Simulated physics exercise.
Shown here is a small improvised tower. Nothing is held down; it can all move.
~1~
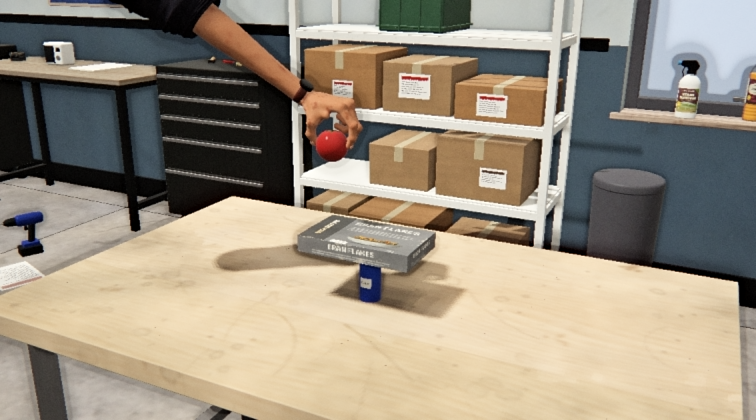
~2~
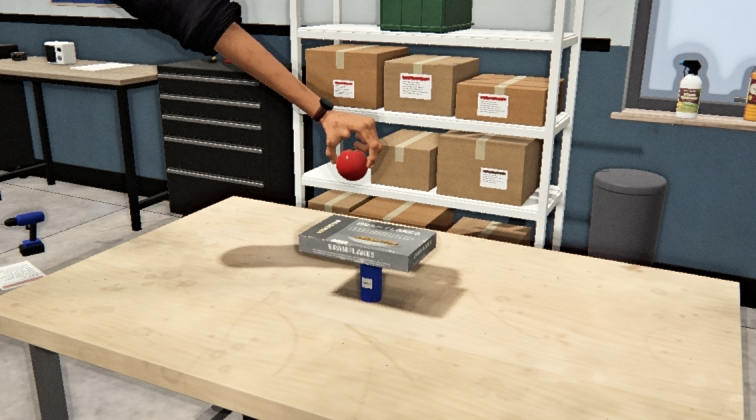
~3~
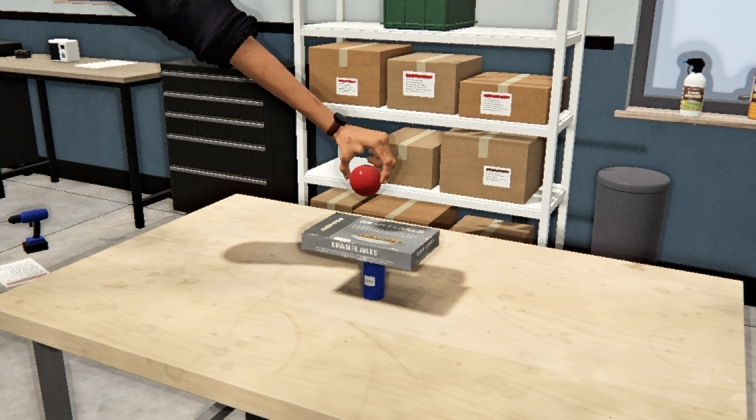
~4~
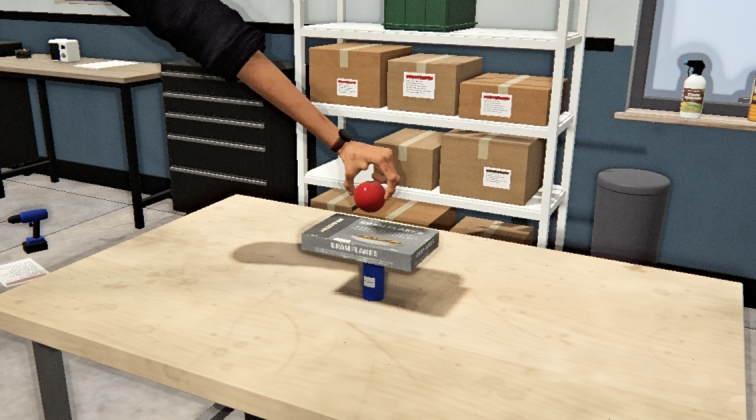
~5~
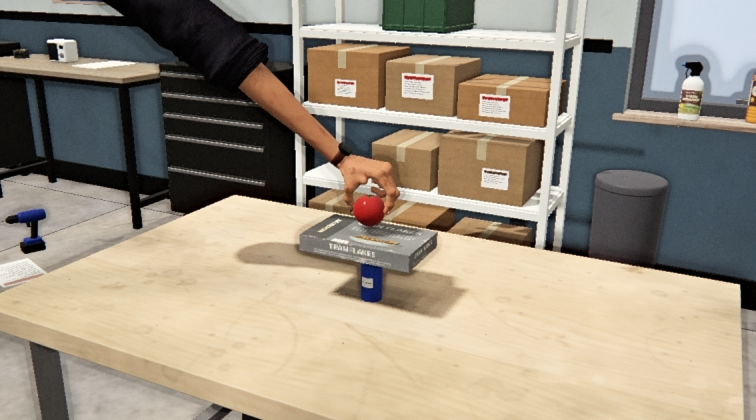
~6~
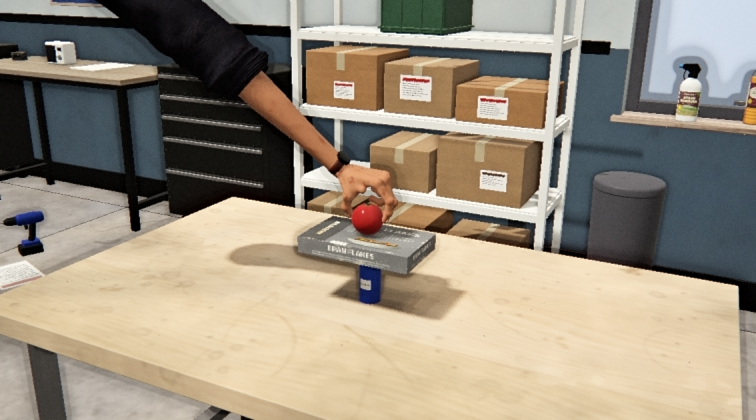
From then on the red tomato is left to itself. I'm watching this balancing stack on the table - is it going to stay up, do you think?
Seems it proves sturdy enough.
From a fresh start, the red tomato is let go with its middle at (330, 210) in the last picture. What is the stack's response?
Outcome: Collapse.
Then, 0.20 s past the last view, nothing moves.
Then, 0.40 s past the last view, red tomato resting near (368, 219).
Finally, all 3 still in place. Final places as the last picture's camera would see them, red tomato near (368, 219). The stack keeps its balance.
